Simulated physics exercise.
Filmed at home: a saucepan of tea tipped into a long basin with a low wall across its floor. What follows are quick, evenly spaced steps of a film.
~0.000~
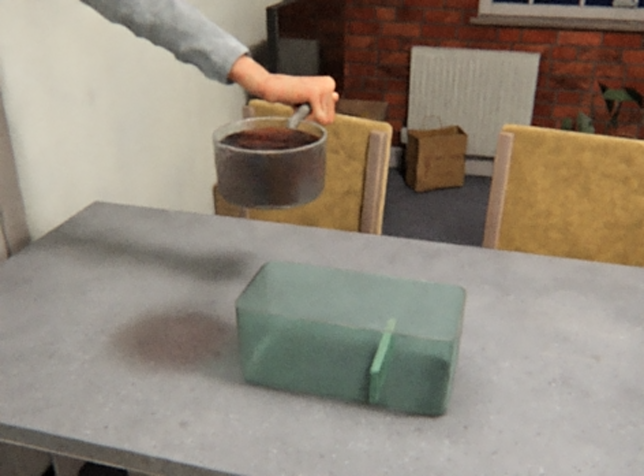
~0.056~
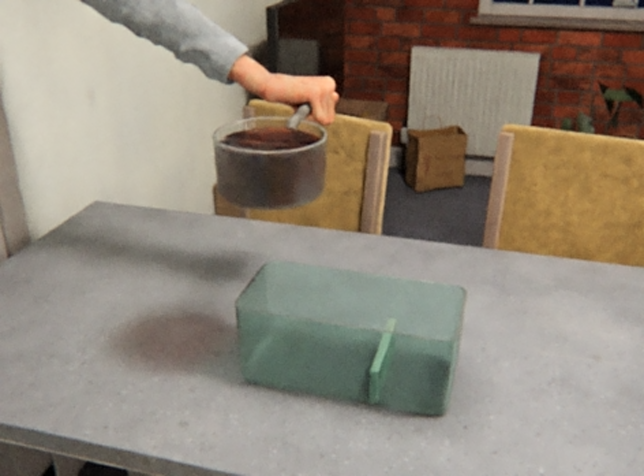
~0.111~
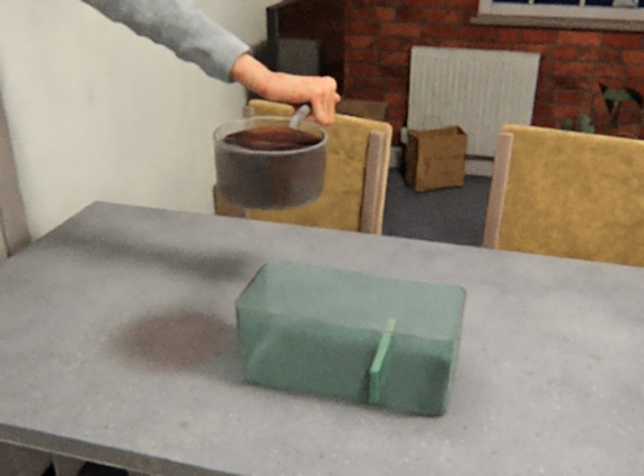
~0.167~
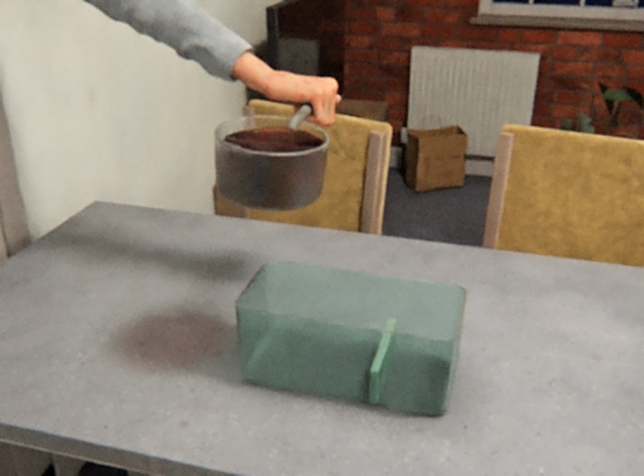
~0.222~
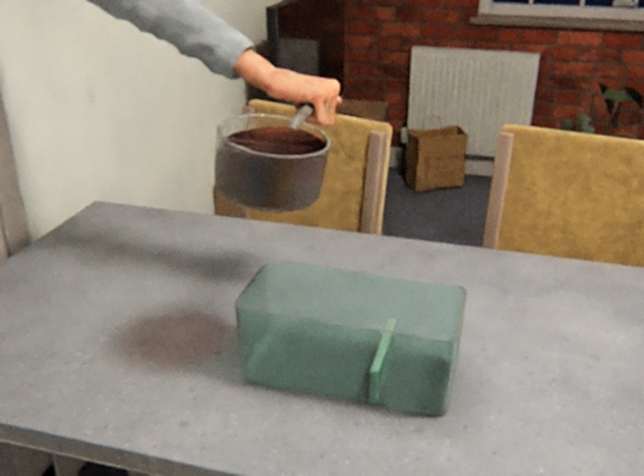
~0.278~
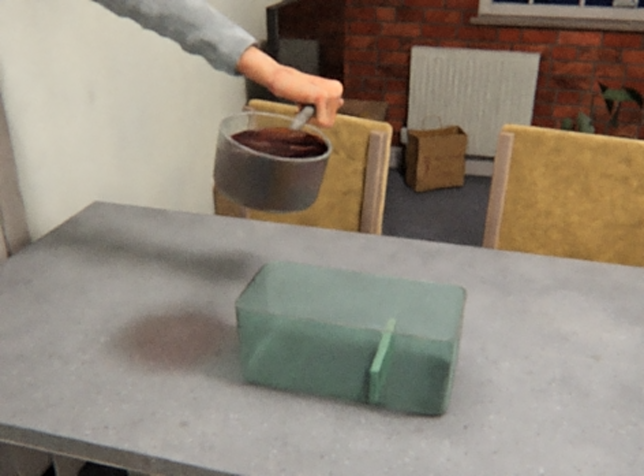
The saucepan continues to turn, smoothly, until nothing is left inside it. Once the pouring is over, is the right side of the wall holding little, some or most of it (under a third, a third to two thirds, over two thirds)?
It holds some.
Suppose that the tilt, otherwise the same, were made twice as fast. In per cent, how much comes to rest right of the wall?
Near 20 parts in a hundred.
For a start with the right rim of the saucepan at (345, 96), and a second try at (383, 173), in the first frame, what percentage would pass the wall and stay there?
The first start yields 65 per cent, the second 70 per cent.
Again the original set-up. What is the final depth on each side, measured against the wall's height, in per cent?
The left reaches some 40 %, the right about 70 %.
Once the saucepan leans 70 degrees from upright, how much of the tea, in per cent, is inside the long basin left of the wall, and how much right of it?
Left part: Around 5 %. Right part: Around 10 %.
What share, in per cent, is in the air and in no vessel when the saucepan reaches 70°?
I'd reckon some 35 per cent.
A moment on, the saucepan is tipped part way and 51 per cent is still to pour, 6 is left of the wall and 8 right of it.
Next, the saucepan is tipped right over and 8 per cent is still to pour, 35 is left of the wall and 46 right of it.
Then the saucepan is tipped right over and 0 per cent is still to pour, 54 is left of the wall and 44 right of it.
Later the saucepan is tipped right over and 0 per cent is still to pour, 54 is left of the wall and 45 right of it.
At rest 54 per cent lies left of the wall, 44 right of it and 1 outside.
